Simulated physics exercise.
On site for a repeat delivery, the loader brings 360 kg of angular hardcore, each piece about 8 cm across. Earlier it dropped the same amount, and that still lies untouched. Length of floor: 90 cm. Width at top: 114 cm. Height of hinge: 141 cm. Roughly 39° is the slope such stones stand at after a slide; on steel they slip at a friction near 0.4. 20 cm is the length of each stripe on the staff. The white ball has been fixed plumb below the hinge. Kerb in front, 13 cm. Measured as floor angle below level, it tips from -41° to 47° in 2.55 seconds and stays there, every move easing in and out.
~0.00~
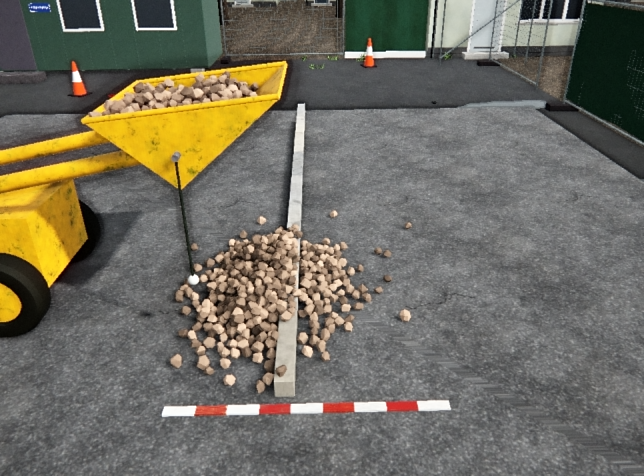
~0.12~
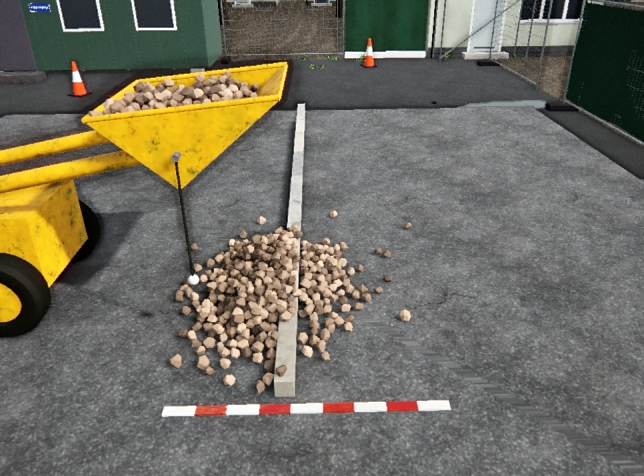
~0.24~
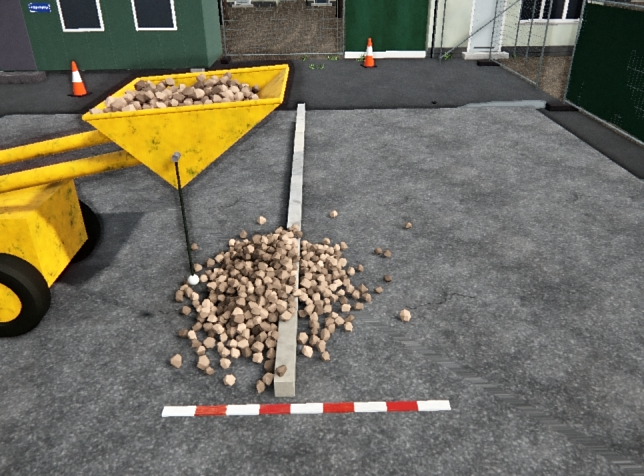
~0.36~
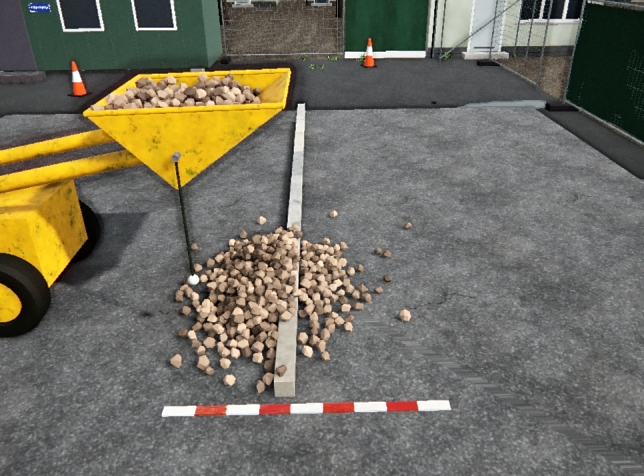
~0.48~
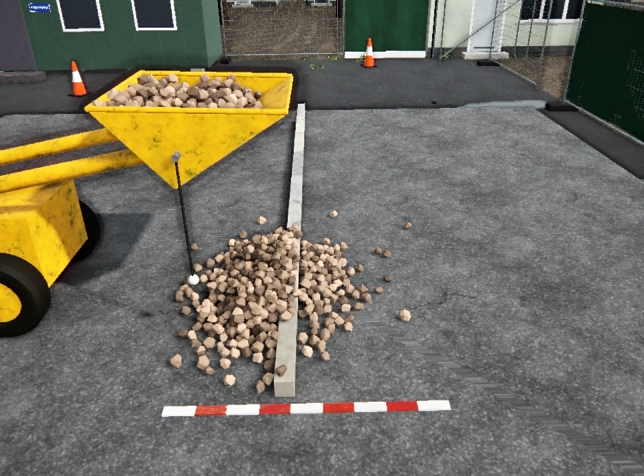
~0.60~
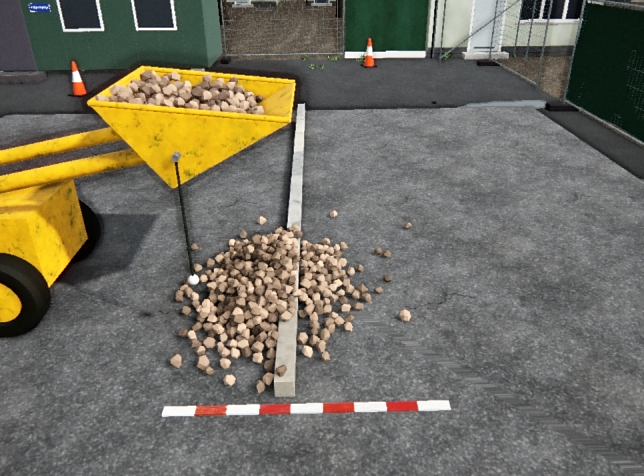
The yellow loader's bucket, heaped with brown stones above an earlier pile, starts with its right lip raised and slowly tilts, the lip dipping slightly to the right. The stones inside shift a little and stay in the bucket, while the pile across the kerb lies still.
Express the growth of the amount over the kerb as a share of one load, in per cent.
Roughly 89 per cent of a load.
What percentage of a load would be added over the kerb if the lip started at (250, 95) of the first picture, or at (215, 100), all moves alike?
About 65 per cent for the first, 20 per cent for the second.
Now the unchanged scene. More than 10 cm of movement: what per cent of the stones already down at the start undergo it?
5 %.
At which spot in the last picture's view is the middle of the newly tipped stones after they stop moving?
Centre: Approx. (332, 277).
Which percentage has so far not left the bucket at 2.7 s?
Roughly 5 per cent remains inside.
After 1.9 s the floor is at 33°; in per cent of one load, 96 in the bucket, 83 on this side of the kerb, 20 over the kerb; the foremost stones are at (384, 270).
After 2.7 s the floor is at 47°; in per cent of one load, 5 in the bucket, 108 on this side of the kerb, 87 over the kerb; the foremost stones are at (406, 267).
After 3.0 s the floor is at 47°; in per cent of one load, 0 in the bucket, 92 on this side of the kerb, 108 over the kerb; the foremost stones are at (442, 267).
After 5.7 s the floor is at 47°; in per cent of one load, 0 in the bucket, 91 on this side of the kerb, 109 over the kerb; the foremost stones are at (461, 289). Net gain over the kerb, 89.
